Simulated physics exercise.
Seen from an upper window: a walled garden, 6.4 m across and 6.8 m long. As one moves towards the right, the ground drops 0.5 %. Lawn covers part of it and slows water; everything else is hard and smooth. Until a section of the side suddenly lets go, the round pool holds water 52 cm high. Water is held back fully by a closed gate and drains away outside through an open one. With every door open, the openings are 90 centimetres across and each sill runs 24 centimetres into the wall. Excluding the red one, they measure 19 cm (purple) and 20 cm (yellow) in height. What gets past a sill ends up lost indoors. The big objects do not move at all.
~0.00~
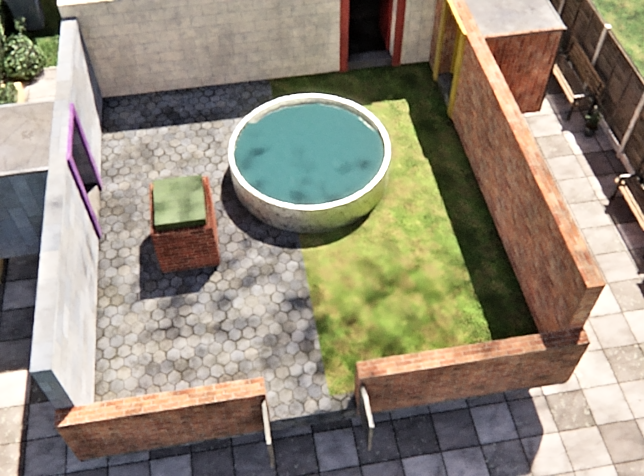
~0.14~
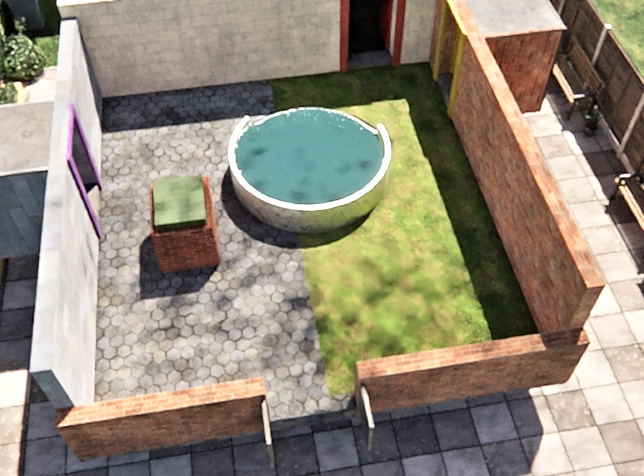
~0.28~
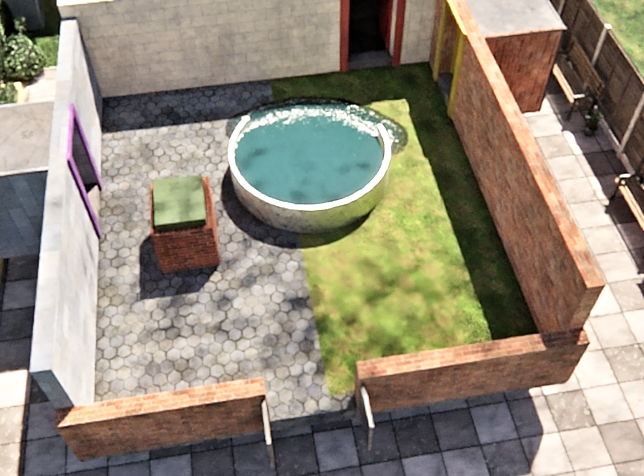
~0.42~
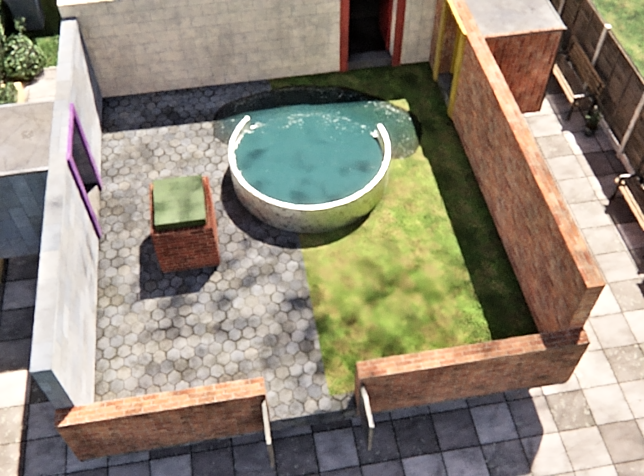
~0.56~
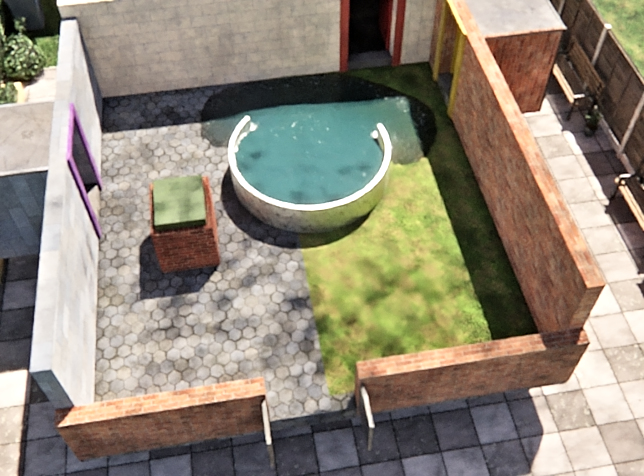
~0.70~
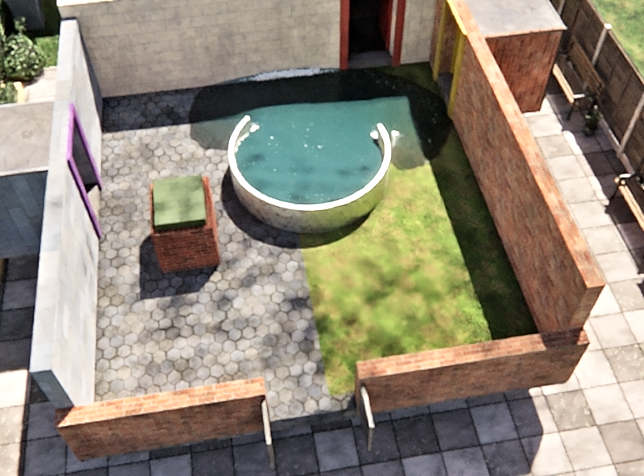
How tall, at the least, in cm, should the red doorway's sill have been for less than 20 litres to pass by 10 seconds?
I would say 22 cm.
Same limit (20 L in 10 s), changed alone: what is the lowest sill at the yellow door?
Roughly 21 cm at the yellow door.
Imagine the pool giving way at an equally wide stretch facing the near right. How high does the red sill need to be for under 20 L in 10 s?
A height of around 6.0 cm.
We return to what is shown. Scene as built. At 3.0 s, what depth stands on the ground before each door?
Reading in centimetres: Red = 25, purple = 2, yellow = 26.
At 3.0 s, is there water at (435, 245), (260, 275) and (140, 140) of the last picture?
Point by point, the first is spared, the second spared and the third awash.
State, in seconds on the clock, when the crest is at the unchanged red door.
Roughly 2.4 s.
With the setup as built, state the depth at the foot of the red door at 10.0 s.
Depth: Near 6.0 cm.
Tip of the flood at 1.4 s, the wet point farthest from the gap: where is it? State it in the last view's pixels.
Lab note: Front tip approx. at (142, 97).
After 1.4 s water covers 25 % of the floor, deepest (32 cm) near (291, 81); 24 cm at the red door, 0 litres in over its 18 cm sill.
After 3.0 s water covers 35 % of the floor, deepest (32 cm) near (426, 65); 25 cm at the red door, 38 litres in over its 18 cm sill.
After 10.0 s water covers 95 % of the floor, deepest (8 cm) near (343, 380); 6 cm at the red door, 56 litres in over its 18 cm sill.
At the red door as built, the water arrived by 0.8 s and peaked near 28 cm at 2.4 s.
With a sill of 19.5 cm, 42 litres would have come in within the 10 s; with 26.5 cm, 5 litres. So under 20 litres takes about 22 cm.
